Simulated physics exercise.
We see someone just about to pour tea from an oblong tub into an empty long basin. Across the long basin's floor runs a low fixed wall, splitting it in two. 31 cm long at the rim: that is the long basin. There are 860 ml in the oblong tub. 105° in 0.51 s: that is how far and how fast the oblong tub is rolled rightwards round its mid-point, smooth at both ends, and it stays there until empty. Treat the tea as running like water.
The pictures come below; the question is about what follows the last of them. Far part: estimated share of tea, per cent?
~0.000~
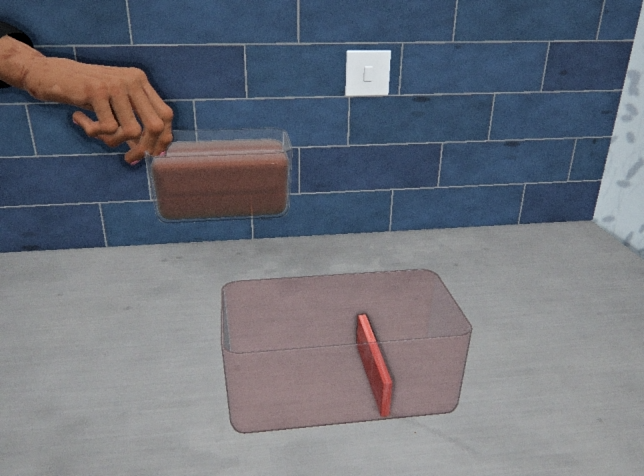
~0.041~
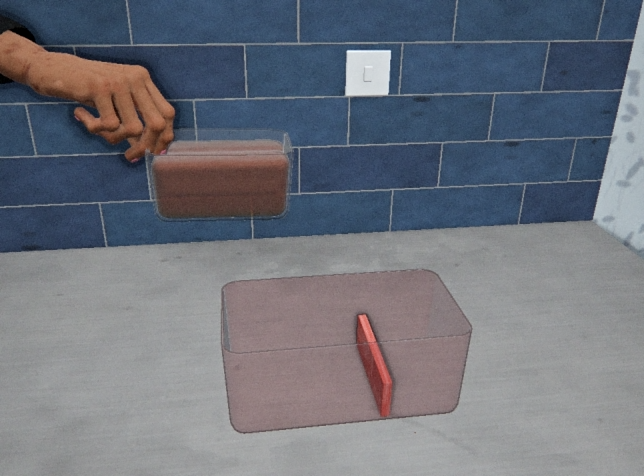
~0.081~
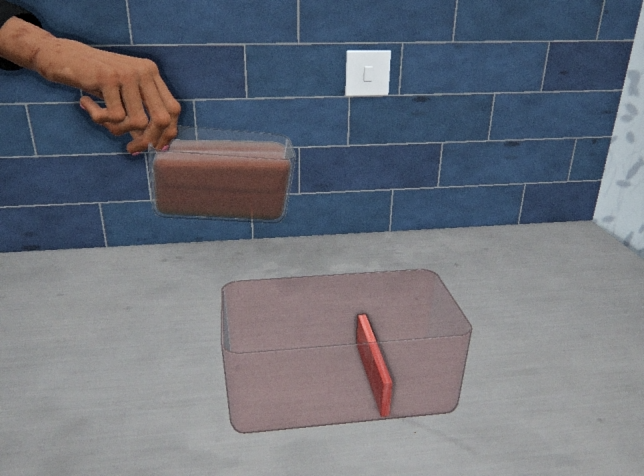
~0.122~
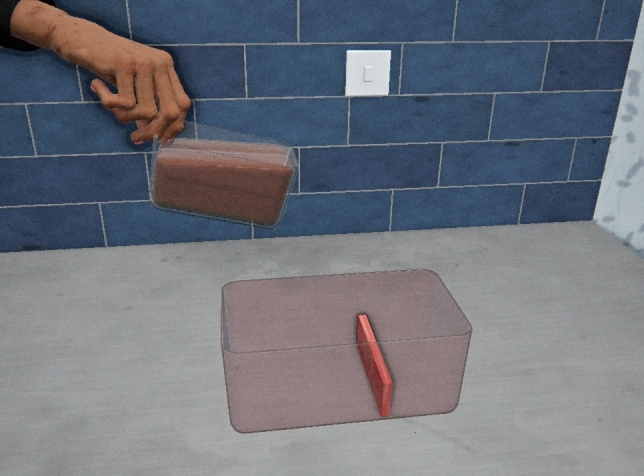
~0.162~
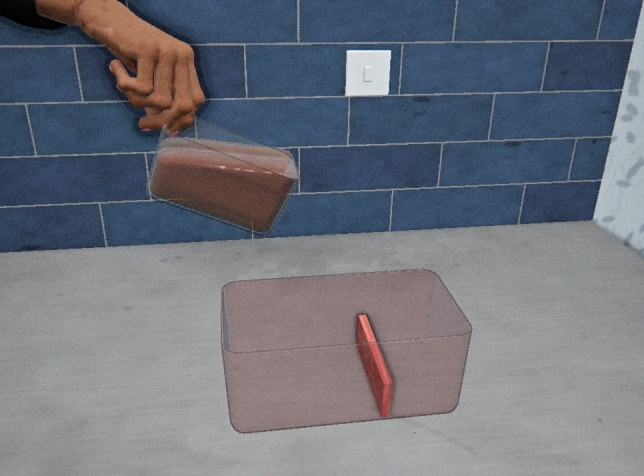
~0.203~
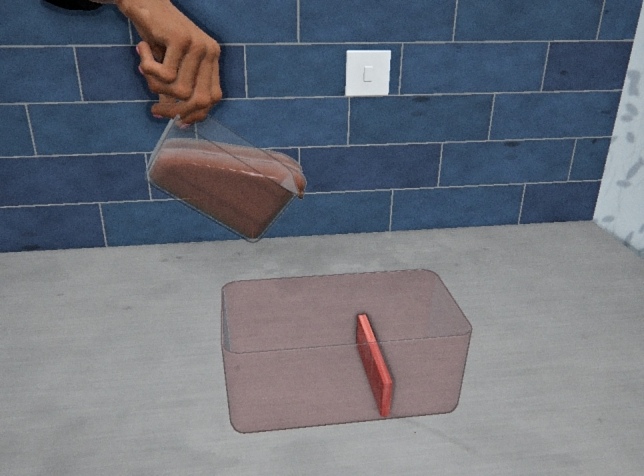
7 per cent.
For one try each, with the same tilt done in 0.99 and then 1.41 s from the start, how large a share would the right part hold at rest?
About 20 %, then about 25 %.
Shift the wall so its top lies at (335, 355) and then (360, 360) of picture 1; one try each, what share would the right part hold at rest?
55 then 20 %.
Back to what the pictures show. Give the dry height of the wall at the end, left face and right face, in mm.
Looks like roughly 32 mm on the left and roughly 54 mm on the right.
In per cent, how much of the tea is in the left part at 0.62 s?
Roughly 90 percent.
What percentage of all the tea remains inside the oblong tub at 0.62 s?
3 %.
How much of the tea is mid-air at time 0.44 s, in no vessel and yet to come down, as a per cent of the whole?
At that moment, about 58 percent.
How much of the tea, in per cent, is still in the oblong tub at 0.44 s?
18 %.
After 0.44 s the tilt is 101° and 18 per cent is still to pour, 25 is left of the wall and 0 right of it.
After 0.62 s the tilt is 105° and 3 per cent is still to pour, 90 is left of the wall and 0 right of it.
After 0.81 s the tilt is 105° and 0 per cent is still to pour, 88 is left of the wall and 6 right of it.
After 1.01 s the tilt is 105° and 0 per cent is still to pour, 89 is left of the wall and 7 right of it.
In the end 89 per cent lies left of the wall, 7 right of it and 4 outside.
